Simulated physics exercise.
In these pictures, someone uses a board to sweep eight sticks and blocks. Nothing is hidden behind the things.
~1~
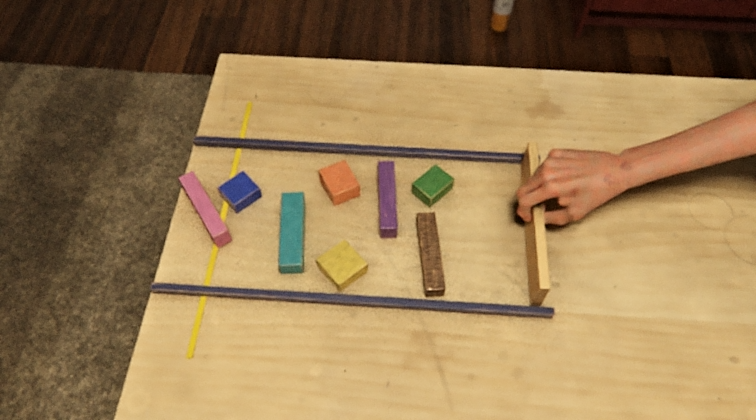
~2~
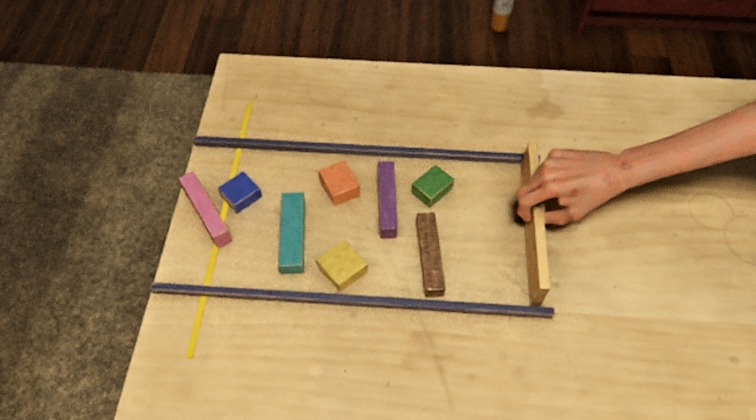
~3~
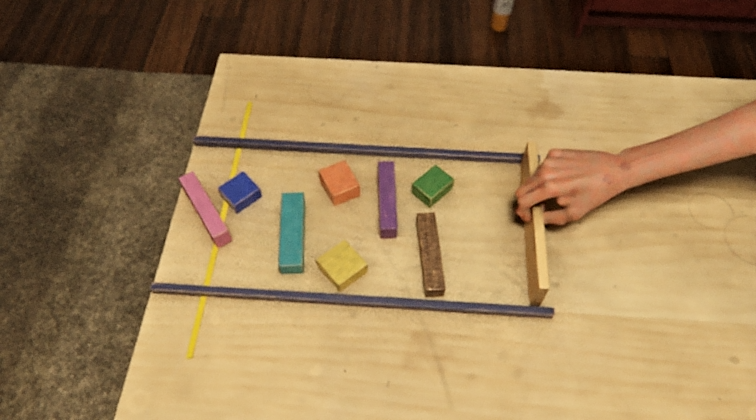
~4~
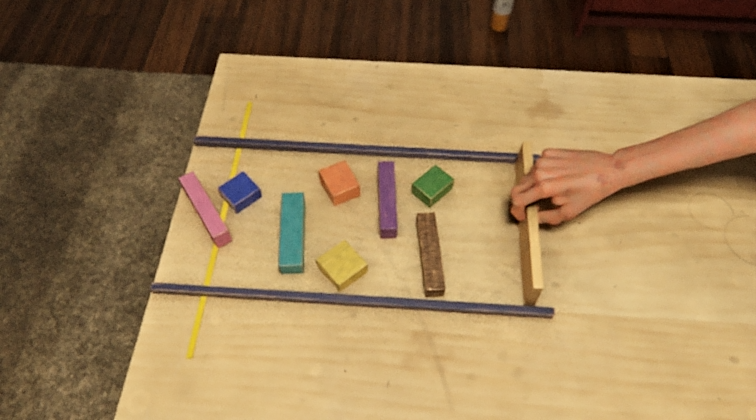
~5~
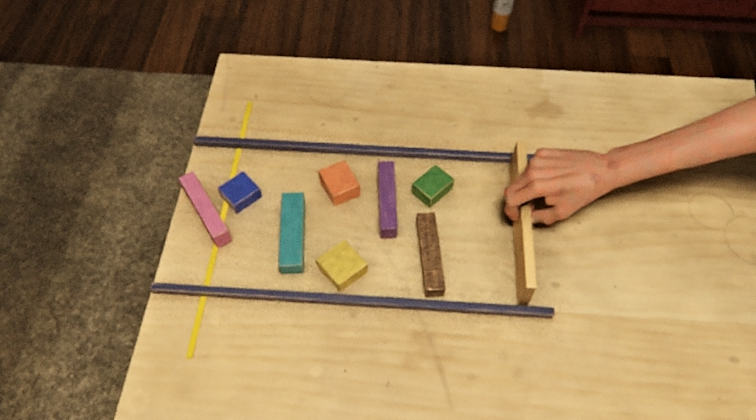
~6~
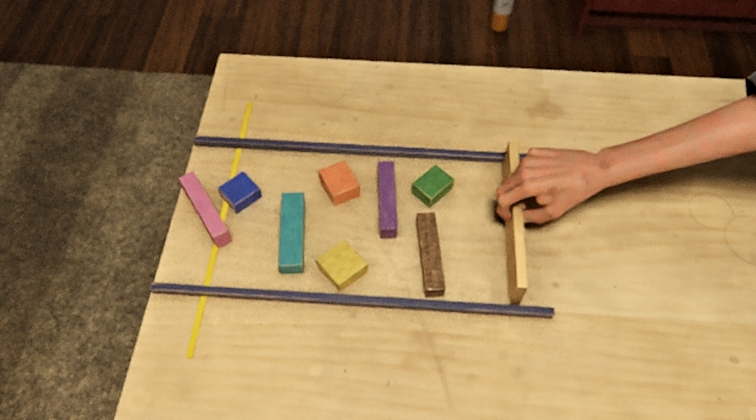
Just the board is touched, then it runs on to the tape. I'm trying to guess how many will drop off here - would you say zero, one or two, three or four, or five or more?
I'd say three or four.
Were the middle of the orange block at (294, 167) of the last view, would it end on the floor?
So it does not drop, then.
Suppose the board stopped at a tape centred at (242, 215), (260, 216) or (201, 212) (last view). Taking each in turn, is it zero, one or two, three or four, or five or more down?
The falls would be just one or two; just one or two; 5 or more.
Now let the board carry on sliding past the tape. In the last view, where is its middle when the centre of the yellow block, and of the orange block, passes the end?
The yellow block gives roughly (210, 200), the orange block roughly (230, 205).
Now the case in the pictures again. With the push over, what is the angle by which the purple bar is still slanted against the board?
Roughly 0 degrees.
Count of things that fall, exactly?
Result - number fallen: 4.
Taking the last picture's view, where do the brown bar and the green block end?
Final positions - brown bar around (206, 239), green block around (217, 178).
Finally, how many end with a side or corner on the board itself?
Well, it touches 2.
Soon after, none off yet; pink bar at rest near (205, 209); blue block at rest near (240, 192); turquoise bar at rest near (293, 232).
In the end, the number that fall off is three or four; gone, orange block, turquoise bar, blue block and pink bar.
